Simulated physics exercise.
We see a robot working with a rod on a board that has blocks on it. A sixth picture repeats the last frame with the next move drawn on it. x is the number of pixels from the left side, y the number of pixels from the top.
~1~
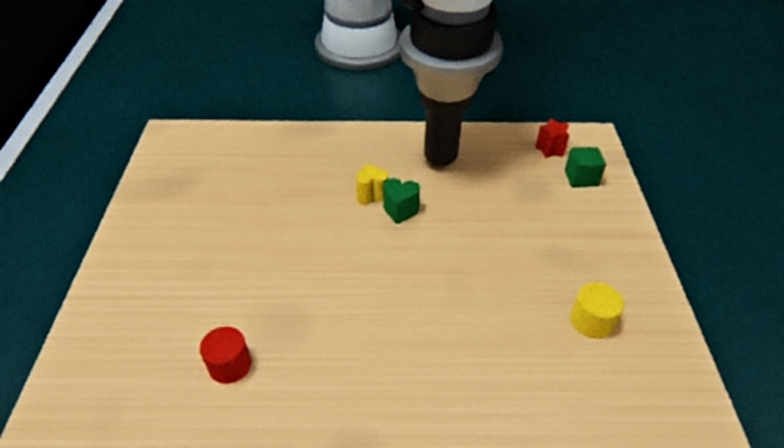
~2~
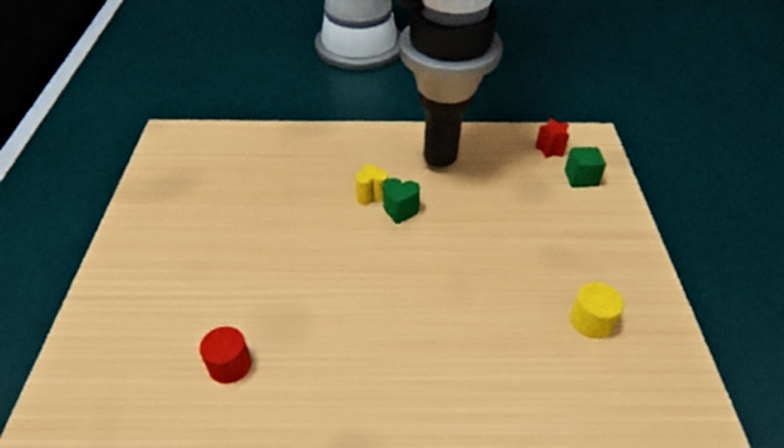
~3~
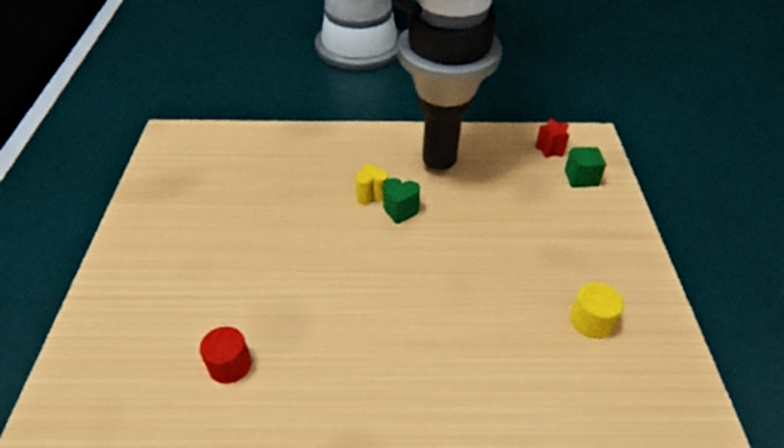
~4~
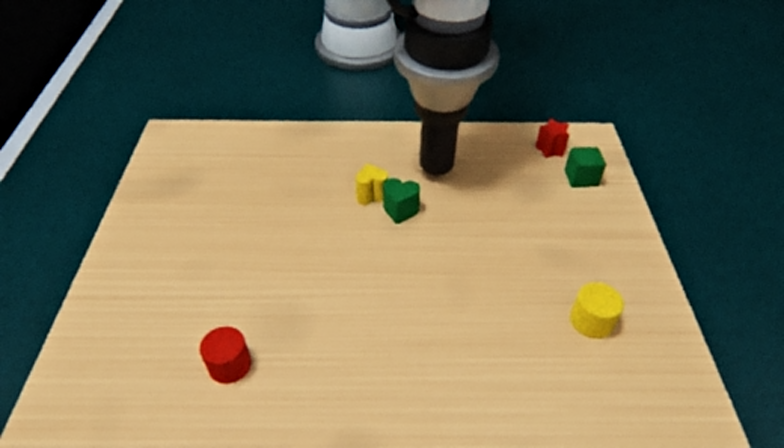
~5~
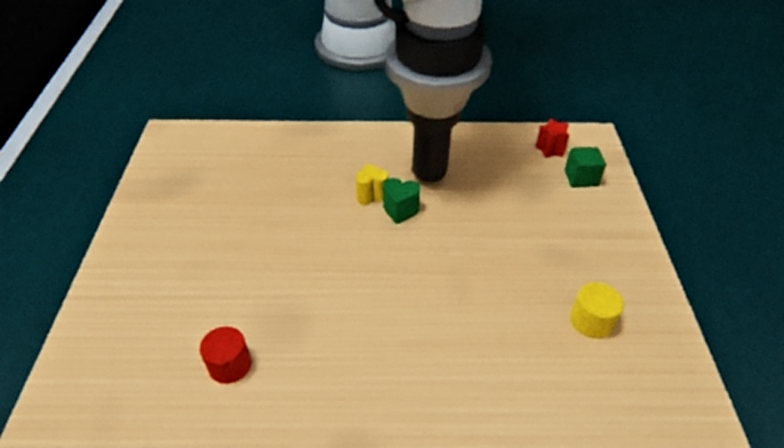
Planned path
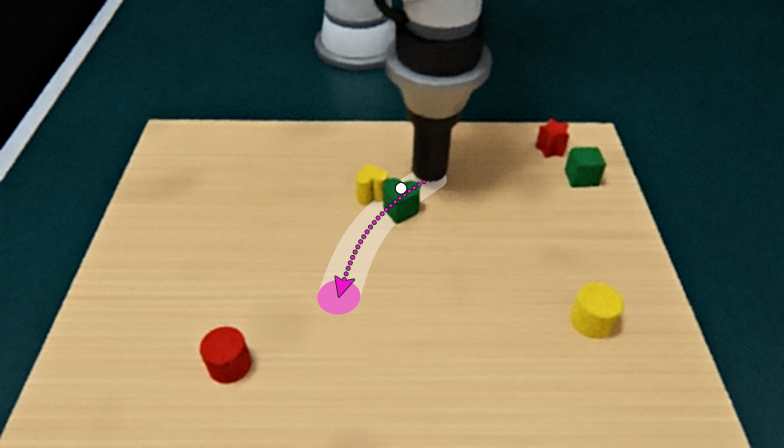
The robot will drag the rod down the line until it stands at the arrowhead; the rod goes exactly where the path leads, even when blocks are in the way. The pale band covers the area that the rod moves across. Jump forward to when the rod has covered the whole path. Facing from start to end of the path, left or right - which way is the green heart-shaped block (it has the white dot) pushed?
Answer: Leftward.
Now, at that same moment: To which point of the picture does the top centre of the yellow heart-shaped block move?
It should be at (354, 179) by then.
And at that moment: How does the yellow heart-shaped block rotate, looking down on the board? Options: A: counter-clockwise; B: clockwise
The answer is B.
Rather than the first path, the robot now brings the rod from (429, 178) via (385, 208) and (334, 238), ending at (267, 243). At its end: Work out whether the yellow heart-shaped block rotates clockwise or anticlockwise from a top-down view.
In a top view, it turns clockwise.
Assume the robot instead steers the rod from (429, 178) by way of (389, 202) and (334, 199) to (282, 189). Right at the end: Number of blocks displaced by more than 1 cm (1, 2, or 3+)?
Two will move.
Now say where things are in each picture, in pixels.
Lower end of the rod at (441, 155), tops of blocks, yellow heart-shaped block at (371, 173), green heart-shaped block at (401, 188), in the first frame.
Rod at (440, 156), blocks as before, in the second frame.
Rod at (439, 160), blocks as before, in the third frame.
Rod at (436, 165), blocks as before, in the fourth frame.
Rod at (430, 171), yellow heart-shaped block at (371, 173), green heart-shaped block at (401, 188), in the fifth frame.
The drawn path runs from (429, 178) by way of (389, 207) and (358, 246) to (339, 297); the dot is on the green heart-shaped block.
What follows on the original path. One third of the way, rod at (389, 200); yellow heart-shaped block at (357, 177), turned 55° clockwise; green heart-shaped block at (384, 207).
Two thirds of the way, rod at (358, 239); yellow heart-shaped block at (354, 179), turned 80° clockwise; green heart-shaped block at (355, 249), turned 10° anticlockwise.
At the end, rod at (338, 290); yellow heart-shaped block at (354, 179), turned 80° clockwise; green heart-shaped block at (335, 305), turned 15° anticlockwise.
